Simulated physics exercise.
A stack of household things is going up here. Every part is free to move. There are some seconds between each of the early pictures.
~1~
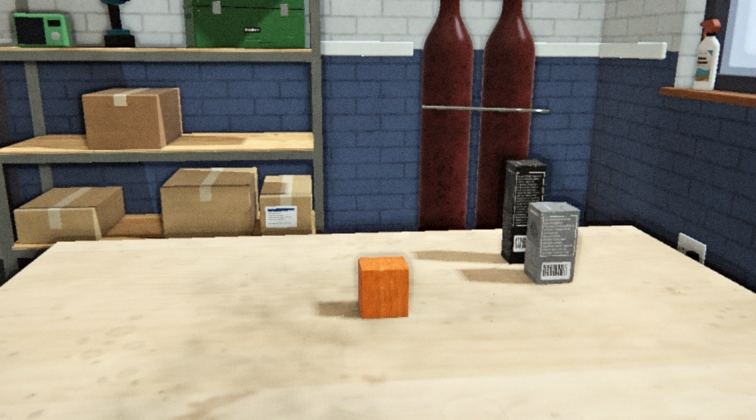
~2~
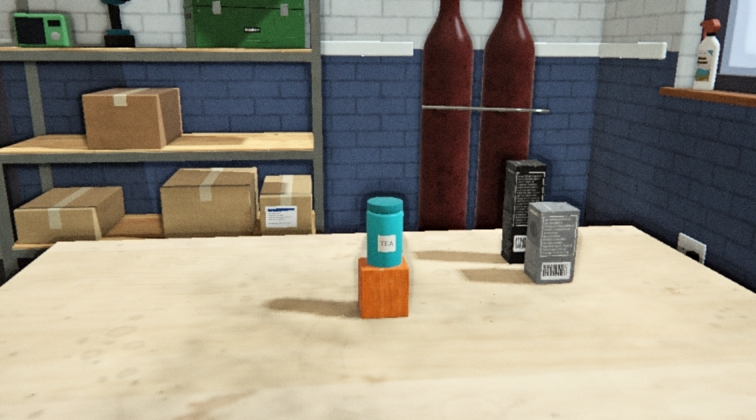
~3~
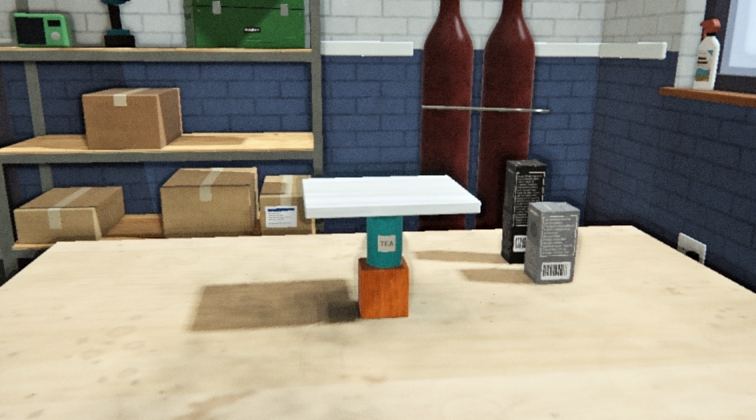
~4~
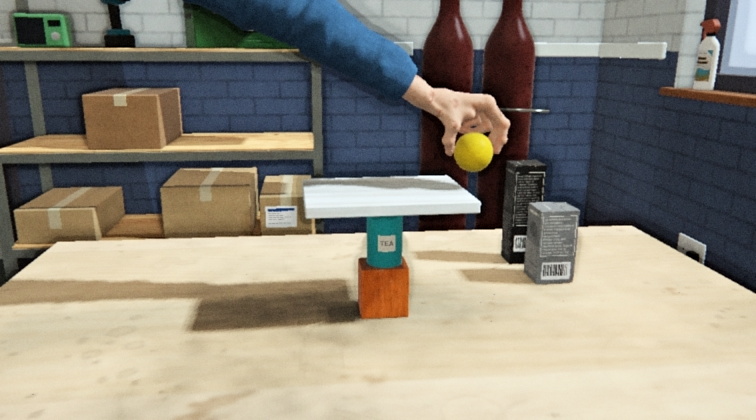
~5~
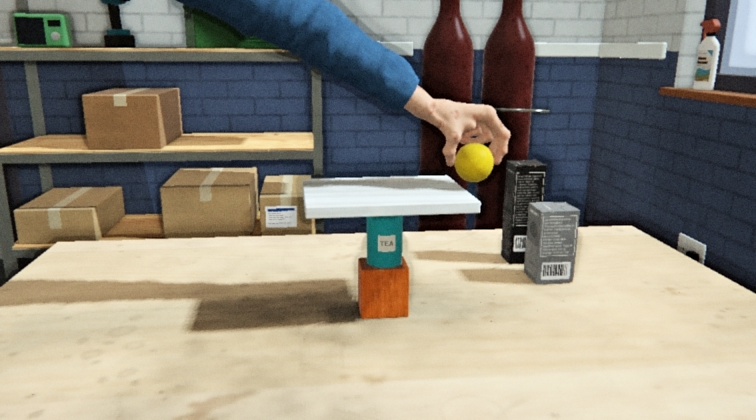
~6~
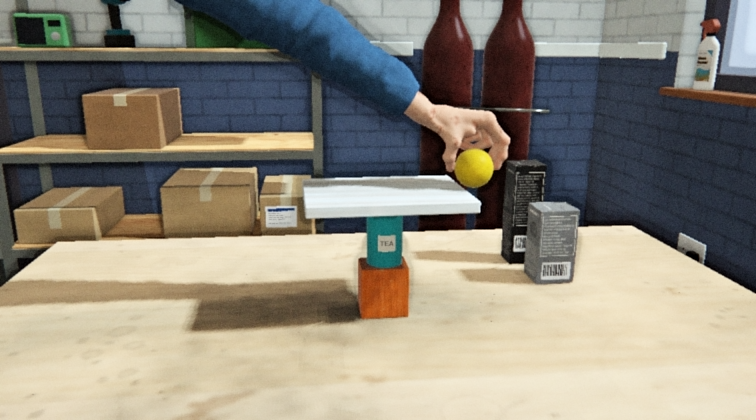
The footage shows a turquoise jar and then a white board appearing in turn on an orange block on a table, before a hand lowers a yellow ball-shaped object to the board's right end, still holding it.
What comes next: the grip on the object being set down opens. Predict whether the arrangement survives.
Something topples.
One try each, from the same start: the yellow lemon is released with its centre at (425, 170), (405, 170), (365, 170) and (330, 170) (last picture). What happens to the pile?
Stays standing, stays standing, stays standing, stays standing.
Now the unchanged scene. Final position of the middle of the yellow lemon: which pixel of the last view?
I'd point to roughly (508, 286).
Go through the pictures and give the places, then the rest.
The last thing is not in view yet; grey carton (551, 242), in the first frame.
The last thing is not in view yet, in the second frame.
The last thing is not in view yet; black carton (523, 212), in the third frame.
Coming down; yellow lemon (473, 152); orange block (383, 287), in the fourth frame.
Coming down; yellow lemon (474, 163); turquoise jar (385, 232), in the fifth frame.
In place under the hand; yellow lemon (474, 168); grey carton (551, 242), in the sixth frame.
Then, 0.30 s past the last view, yellow lemon now fallen.
Then, 0.40 s past the last view, things are still on the move.
Then, 1.10 s past the last view, nothing new.
Finally, fallen, yellow lemon; the other 5 still in place. Final places as the last picture's camera would see them, yellow lemon near (508, 286). The pile comes apart.
